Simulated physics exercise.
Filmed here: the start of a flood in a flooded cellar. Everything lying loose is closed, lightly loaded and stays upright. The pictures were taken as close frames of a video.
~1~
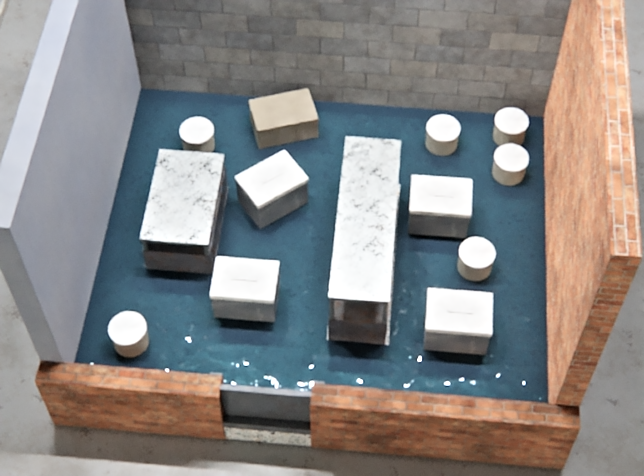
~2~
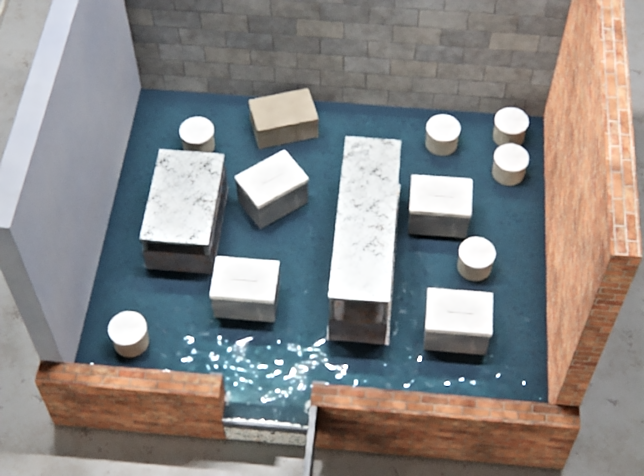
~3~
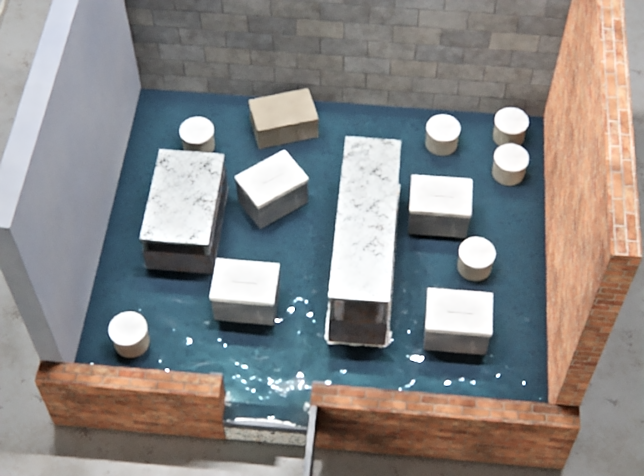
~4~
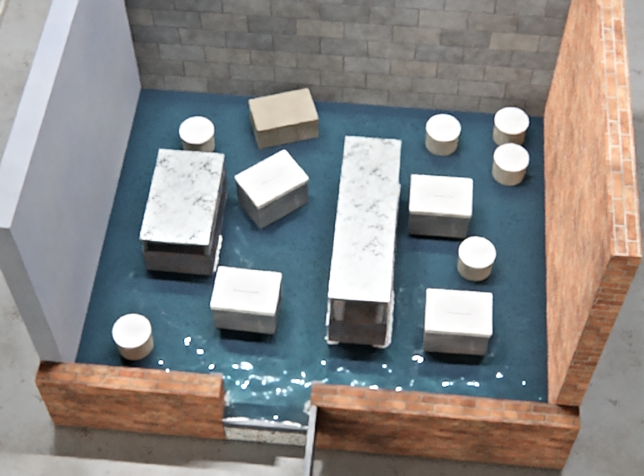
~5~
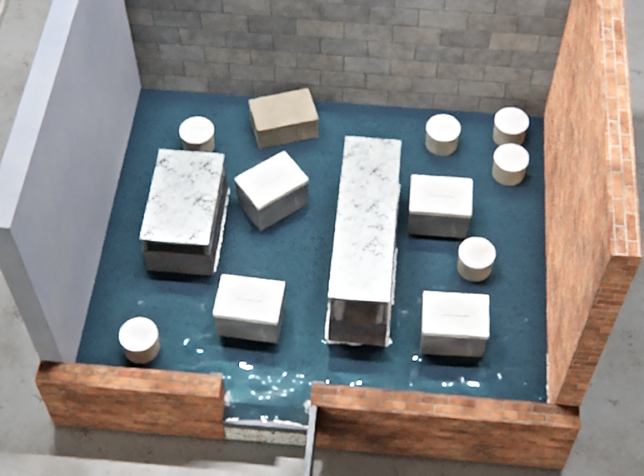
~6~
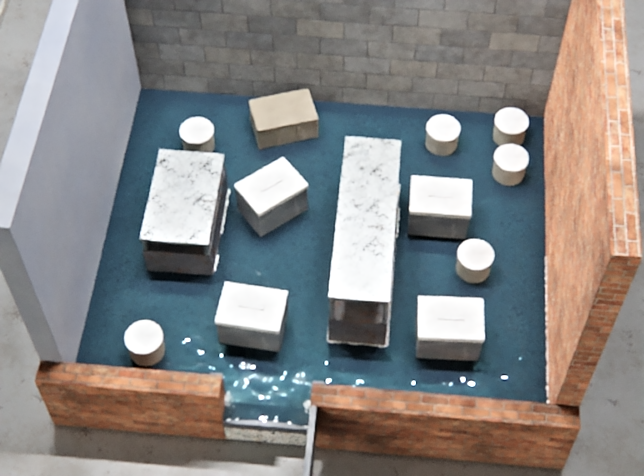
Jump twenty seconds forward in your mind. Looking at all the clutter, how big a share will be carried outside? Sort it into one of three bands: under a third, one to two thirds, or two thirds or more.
It falls in the middle band, one to two thirds.
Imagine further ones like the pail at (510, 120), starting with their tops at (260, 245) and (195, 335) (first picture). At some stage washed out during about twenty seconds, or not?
First: Exits; second: Exits.
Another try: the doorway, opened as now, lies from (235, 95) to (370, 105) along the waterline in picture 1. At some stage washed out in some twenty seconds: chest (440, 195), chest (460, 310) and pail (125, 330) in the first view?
Item one gets away, item two doesn't escape, item three doesn't escape.
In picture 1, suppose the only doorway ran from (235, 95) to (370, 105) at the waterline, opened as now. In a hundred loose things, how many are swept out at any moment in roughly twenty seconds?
I'd put it near 80 per cent.
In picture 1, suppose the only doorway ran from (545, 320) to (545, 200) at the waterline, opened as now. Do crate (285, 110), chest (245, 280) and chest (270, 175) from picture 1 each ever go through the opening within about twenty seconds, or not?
In the order given: Flushed out, retained, flushed out.
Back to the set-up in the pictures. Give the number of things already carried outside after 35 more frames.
I reckon 4.
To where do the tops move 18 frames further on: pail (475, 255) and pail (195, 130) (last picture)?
Near (461, 286) and (184, 152).
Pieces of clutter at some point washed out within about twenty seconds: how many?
4 in total.
A moment on, 0 of 11 are out; 11 afloat.
Next, 3 of 11 are out; 8 afloat.
Later, 4 of 11 are out; 7 afloat.
In the end, 4 of 11 are out; 7 afloat.
